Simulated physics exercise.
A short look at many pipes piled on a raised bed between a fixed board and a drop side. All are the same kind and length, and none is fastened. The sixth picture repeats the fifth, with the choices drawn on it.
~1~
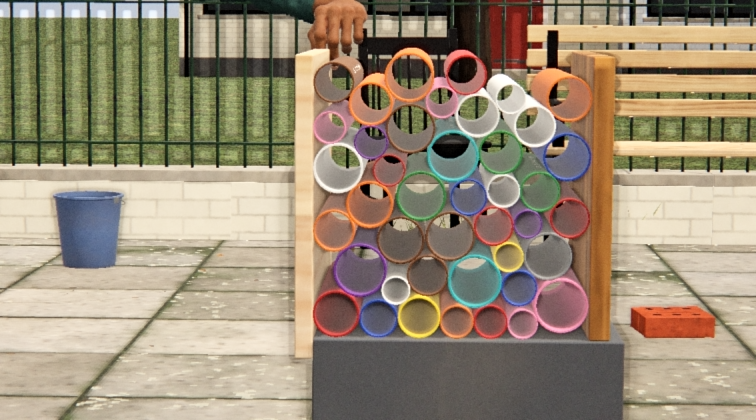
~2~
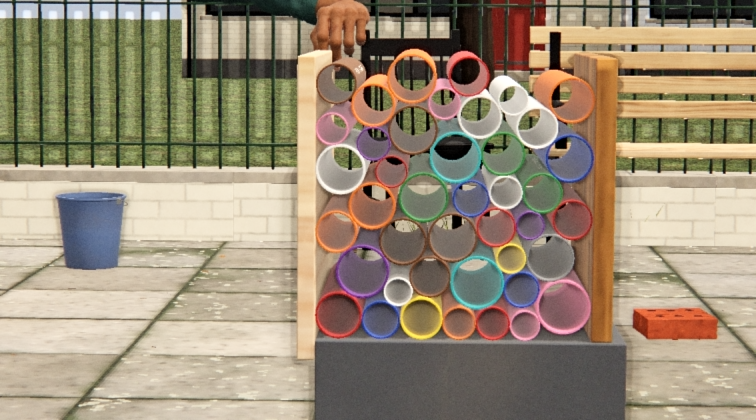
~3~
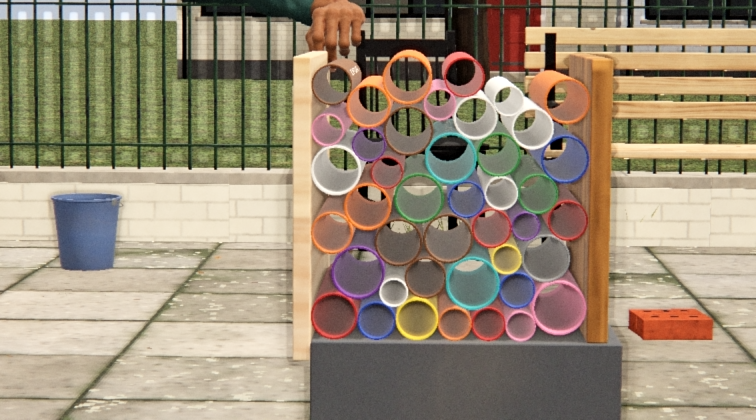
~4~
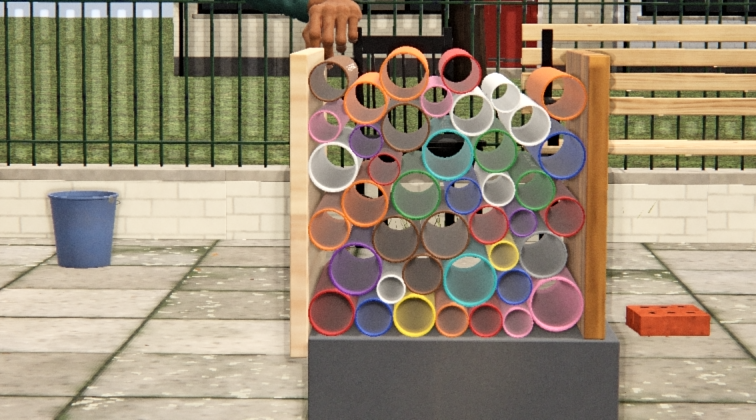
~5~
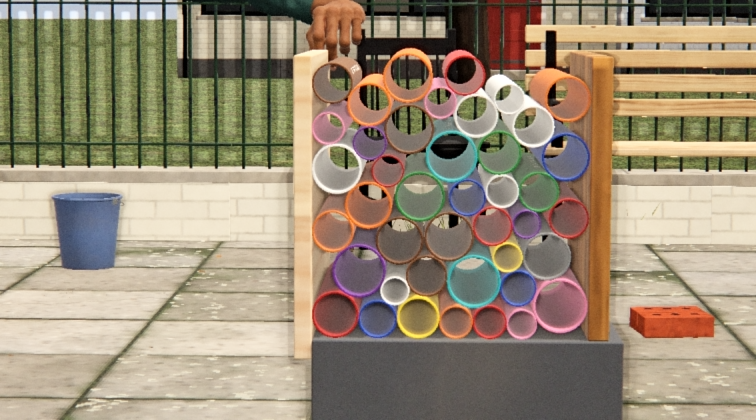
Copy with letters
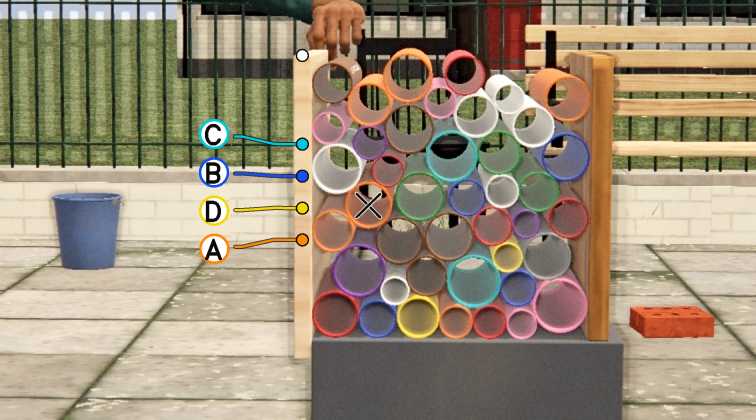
Nothing in the stack of colorful pipes visibly moved between the two wooden boards, while a hand stayed at the top left and the whole view shifted very slightly from side to side.
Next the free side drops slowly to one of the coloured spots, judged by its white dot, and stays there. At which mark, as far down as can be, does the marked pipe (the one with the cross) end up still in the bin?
At most to A.
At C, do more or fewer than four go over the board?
It loses fewer than four.
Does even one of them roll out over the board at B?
At B: Yes.
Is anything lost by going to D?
Yes, at D.
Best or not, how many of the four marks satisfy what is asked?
Four of them.
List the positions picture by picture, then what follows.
In the first frame, a brown pipe (427, 275); a yellow pipe (509, 257); a purple pipe (528, 224).
In the second frame, a purple pipe (530, 226); a red pipe (392, 172).
In the third frame, a blue pipe (565, 159); a white pipe (533, 128).
In the fourth frame, a white pipe (506, 98); side board (310, 190).
In the fifth frame, a red pipe (336, 315); a pink pipe (522, 324); a brown pipe (426, 276).
On the marked copy, A at (303, 240); B at (303, 176); C at (303, 144); D at (303, 208); the cross at (368, 205); the white dot at (303, 55).
Taking A. A third of the way, top of the board (312, 134).
Two thirds of the way, top of the board (312, 221).
When it is over, top of the board (312, 239), about six out over the board, the crossed one still inside.
As for the rest, B keeps the crossed one inside; C keeps the crossed one inside; D keeps the crossed one inside.
